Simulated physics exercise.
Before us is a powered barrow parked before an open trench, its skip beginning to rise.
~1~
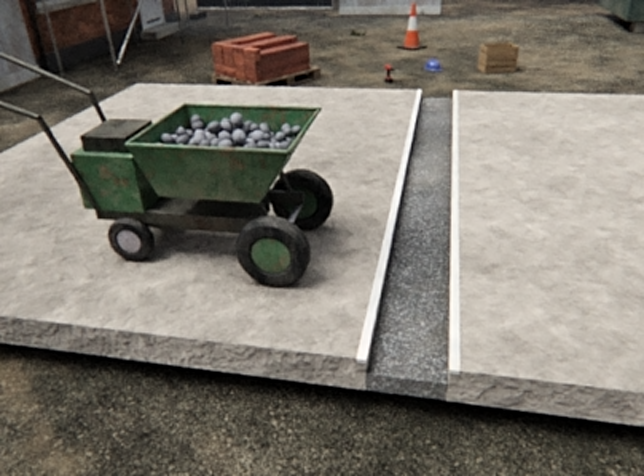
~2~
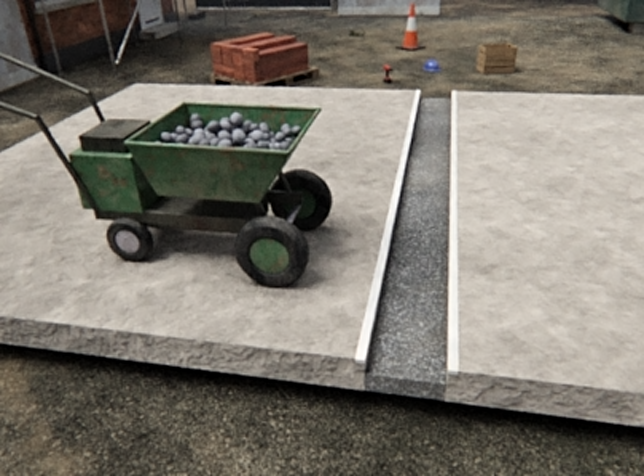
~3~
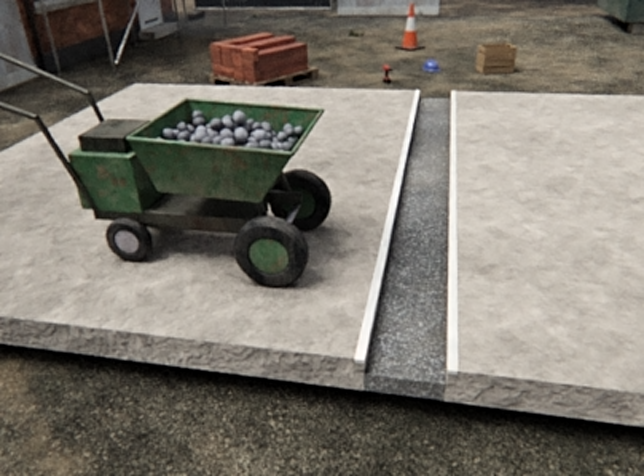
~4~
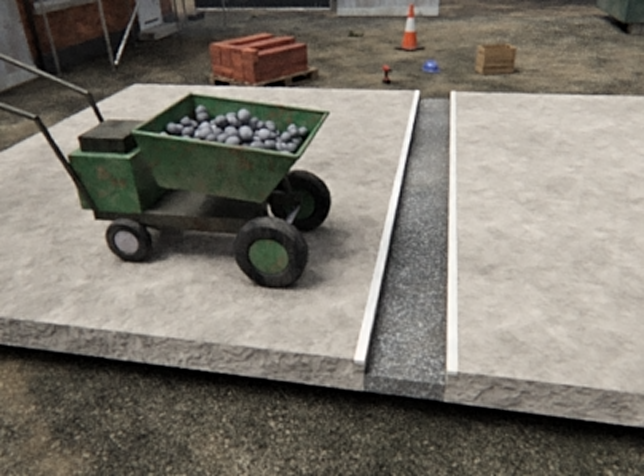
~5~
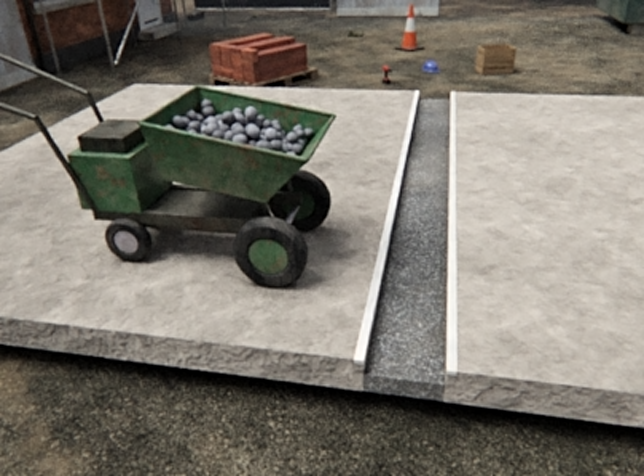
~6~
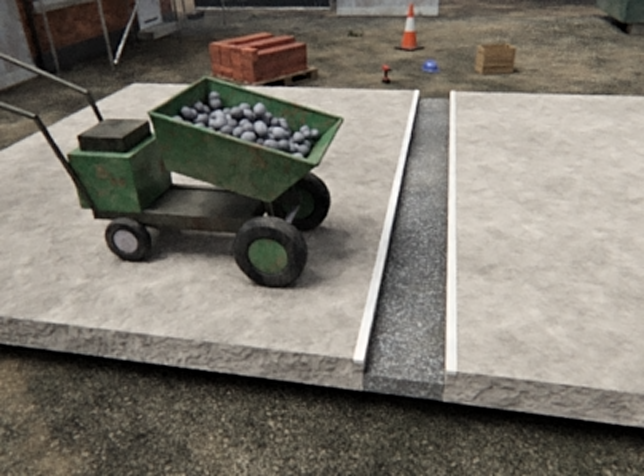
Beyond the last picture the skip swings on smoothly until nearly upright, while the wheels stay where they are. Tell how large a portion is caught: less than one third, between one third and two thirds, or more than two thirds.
The share in the trench is beyond two thirds.
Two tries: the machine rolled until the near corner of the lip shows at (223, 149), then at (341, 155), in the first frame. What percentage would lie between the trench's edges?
50 % and 30 %.
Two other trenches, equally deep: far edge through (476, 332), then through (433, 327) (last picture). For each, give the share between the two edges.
You'd get 90 % in the first case and 60 % in the second.
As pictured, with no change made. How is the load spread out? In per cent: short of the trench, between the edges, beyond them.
I'd say about 0 per cent short, about 80 between and about 15 beyond.
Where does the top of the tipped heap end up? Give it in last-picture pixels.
Summit once settled: About (407, 248).
Soon, skip tipped steeply; all in the skip.
A while on, skip tipped right over; most in the skip; about a quarter in or heaped over the trench; a stray few beyond it; a stray few falling.
Towards the end, skip tipped right over; a small part in the skip; a stray few short of the trench; most in or heaped over the trench; a small part beyond it.
Finally, skip tipped right over; a stray few in the skip; a stray few short of the trench; most in or heaped over the trench; a small part beyond it.
